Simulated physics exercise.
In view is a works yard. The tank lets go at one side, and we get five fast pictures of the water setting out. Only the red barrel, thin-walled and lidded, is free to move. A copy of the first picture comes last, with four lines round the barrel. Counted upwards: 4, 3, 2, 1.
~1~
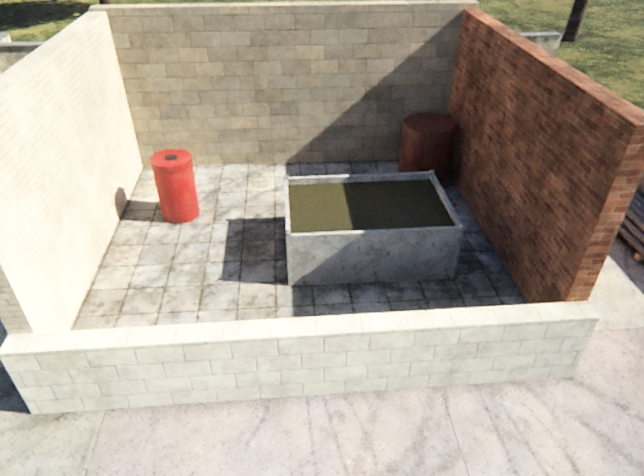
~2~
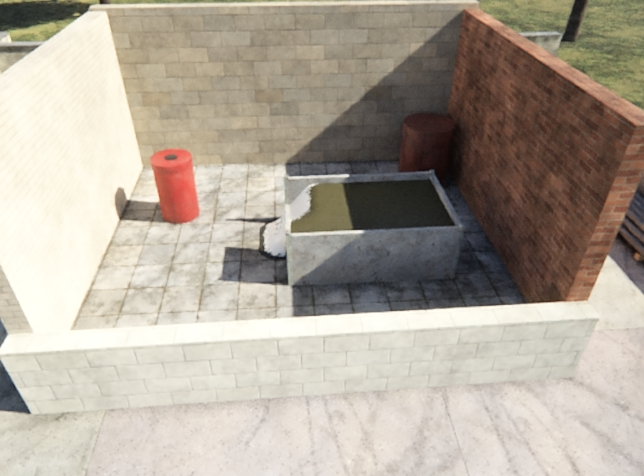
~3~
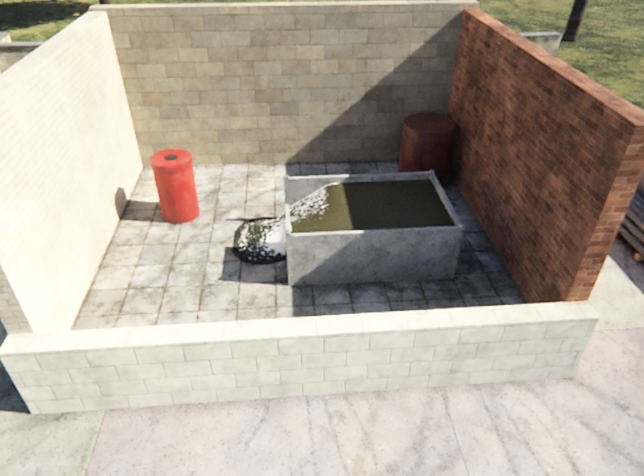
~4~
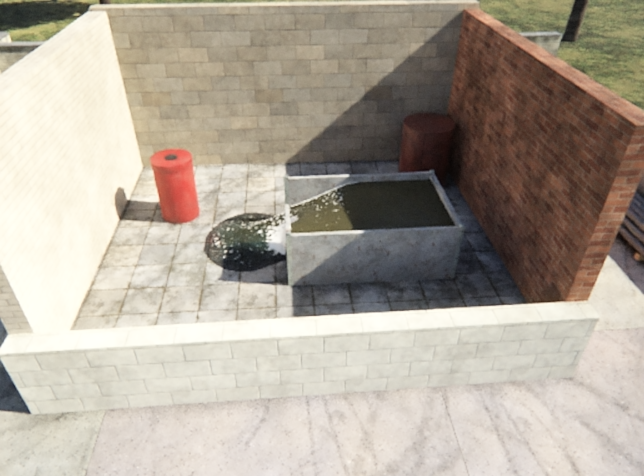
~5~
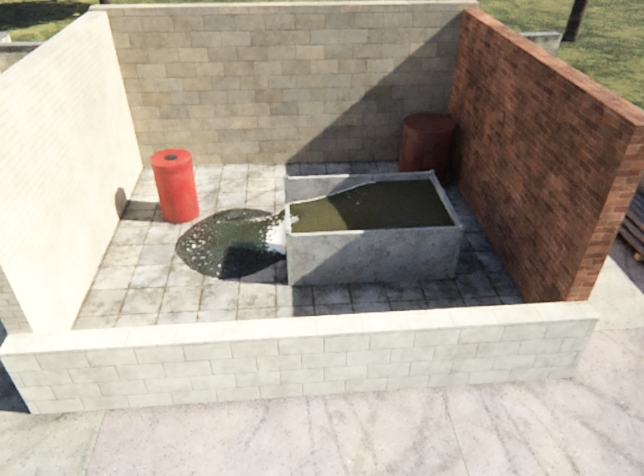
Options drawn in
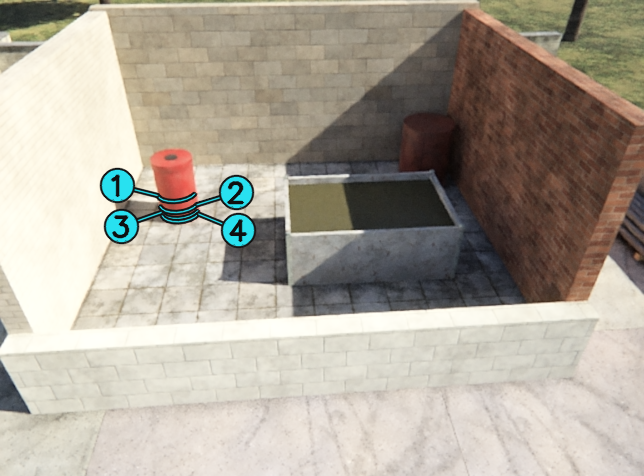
Murky water pouring from the left end of a concrete tank and spreading across paving towards a still red barrel.
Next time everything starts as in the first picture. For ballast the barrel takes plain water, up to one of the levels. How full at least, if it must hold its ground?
The answer is mark 1.
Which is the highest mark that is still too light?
The answer is 2.
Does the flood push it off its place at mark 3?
Yes, it does.
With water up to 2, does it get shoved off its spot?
Yes, that goes wrong.
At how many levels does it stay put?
One.
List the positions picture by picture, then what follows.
Lid of the red barrel at (170, 158); tank full, its middle at (367, 206), in the first frame.
In the second frame, 1 % of the ground under water, its edge towards the barrel at (268, 227).
In the third frame, 3 % of the ground under water, its edge towards the barrel at (246, 227).
In the fourth frame, 6 % of the ground under water, its edge towards the barrel at (223, 225).
Lid of the red barrel at (170, 158); 9 % of the ground under water, its edge towards the barrel at (206, 221), in the fifth frame.
In cyan, 1 at (174, 201); 2 at (176, 212); 3 at (177, 218); 4 at (178, 221); from the bottom up 4, 3, 2, 1.
Choosing 1, it does not move.
Choosing 2, it is pushed about half its own width away.
Choosing 3, it is pushed about 4 times its own width away.
Choosing 4, it is pushed about 6 times its own width away.
